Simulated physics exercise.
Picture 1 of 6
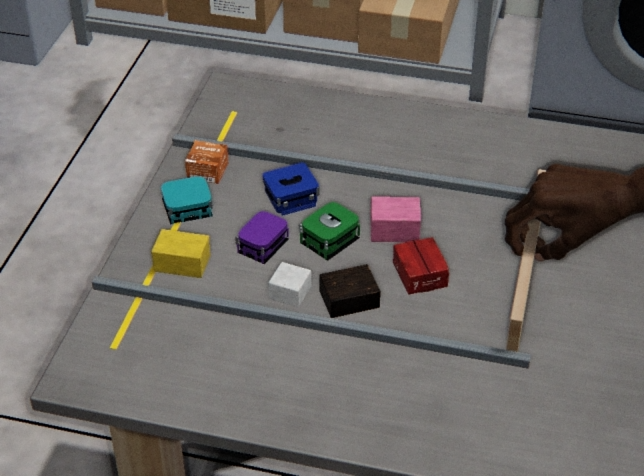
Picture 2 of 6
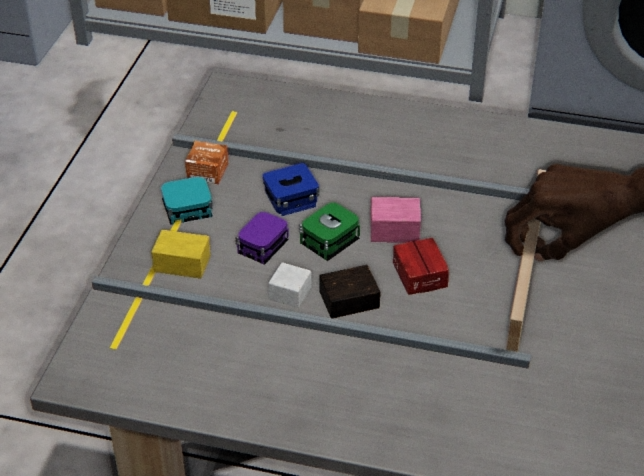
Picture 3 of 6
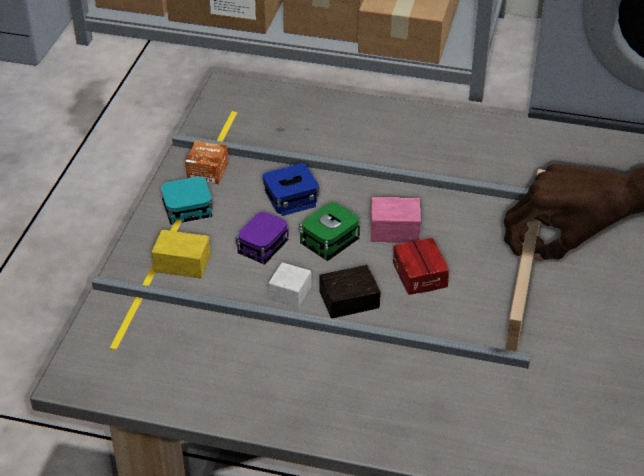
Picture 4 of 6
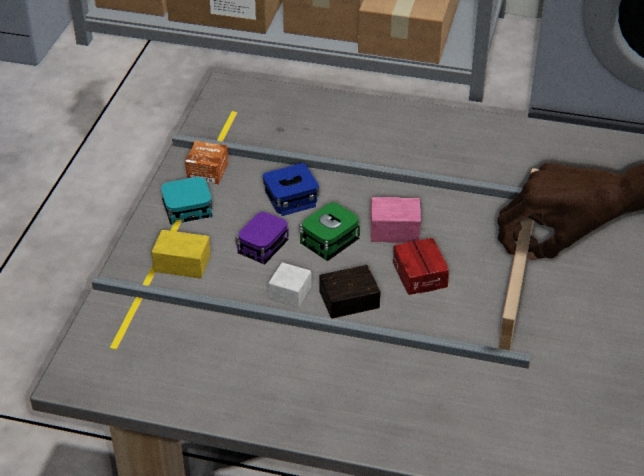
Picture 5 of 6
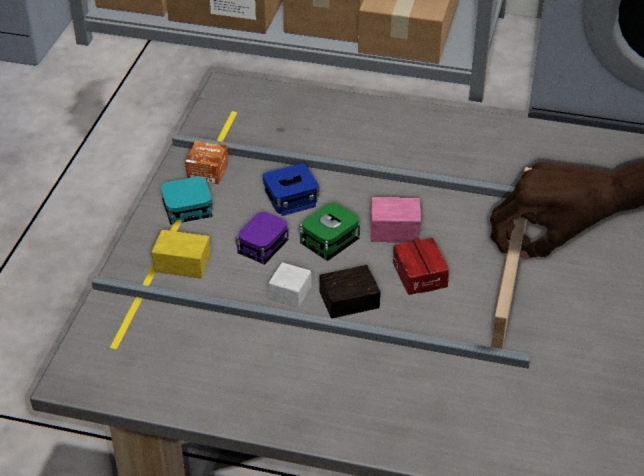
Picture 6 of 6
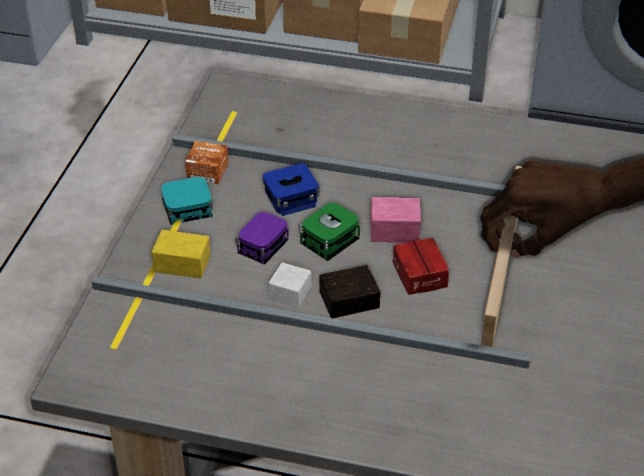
On a grey table, a hand slides a wooden board left toward colourful little boxes.
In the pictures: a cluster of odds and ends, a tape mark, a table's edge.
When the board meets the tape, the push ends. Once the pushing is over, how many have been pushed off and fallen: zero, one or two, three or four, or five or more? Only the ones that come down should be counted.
Five or more have.
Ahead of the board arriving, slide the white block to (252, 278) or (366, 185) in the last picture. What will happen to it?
Results in order - down; still up.
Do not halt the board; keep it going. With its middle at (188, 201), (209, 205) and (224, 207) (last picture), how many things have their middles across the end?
That makes 7, 4, 4.
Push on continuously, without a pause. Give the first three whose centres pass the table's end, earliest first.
They are the orange box, then the turquoise case, then the yellow block.
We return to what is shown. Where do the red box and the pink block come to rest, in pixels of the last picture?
Result: One about (157, 214), other about (170, 179).
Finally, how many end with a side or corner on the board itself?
That makes 3.
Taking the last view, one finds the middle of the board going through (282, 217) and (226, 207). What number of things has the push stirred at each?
At that stage 10; at the next, 10.
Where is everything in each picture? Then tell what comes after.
Turquoise case (187, 200); orange box (207, 162); yellow block (181, 254); board (528, 257); tape (180, 217), in the first picture.
Orange box (207, 163); board (528, 257), in the second picture.
Yellow block (181, 254); pink block (395, 220), in the third picture.
Turquoise case (187, 201); black block (349, 291), in the fourth picture.
Orange box (207, 163); blue case (291, 190), in the fifth picture.
Turquoise case (187, 201); orange box (207, 163); yellow block (181, 254); board (504, 254); tape (180, 217), in the sixth picture.
Soon after, none off yet; turquoise case at rest near (187, 201); orange box at rest near (207, 163); yellow block at rest near (181, 254).
In the end, the number that fall off is five or more; gone, green case, white block, blue case, purple case, yellow block, orange box and turquoise case.
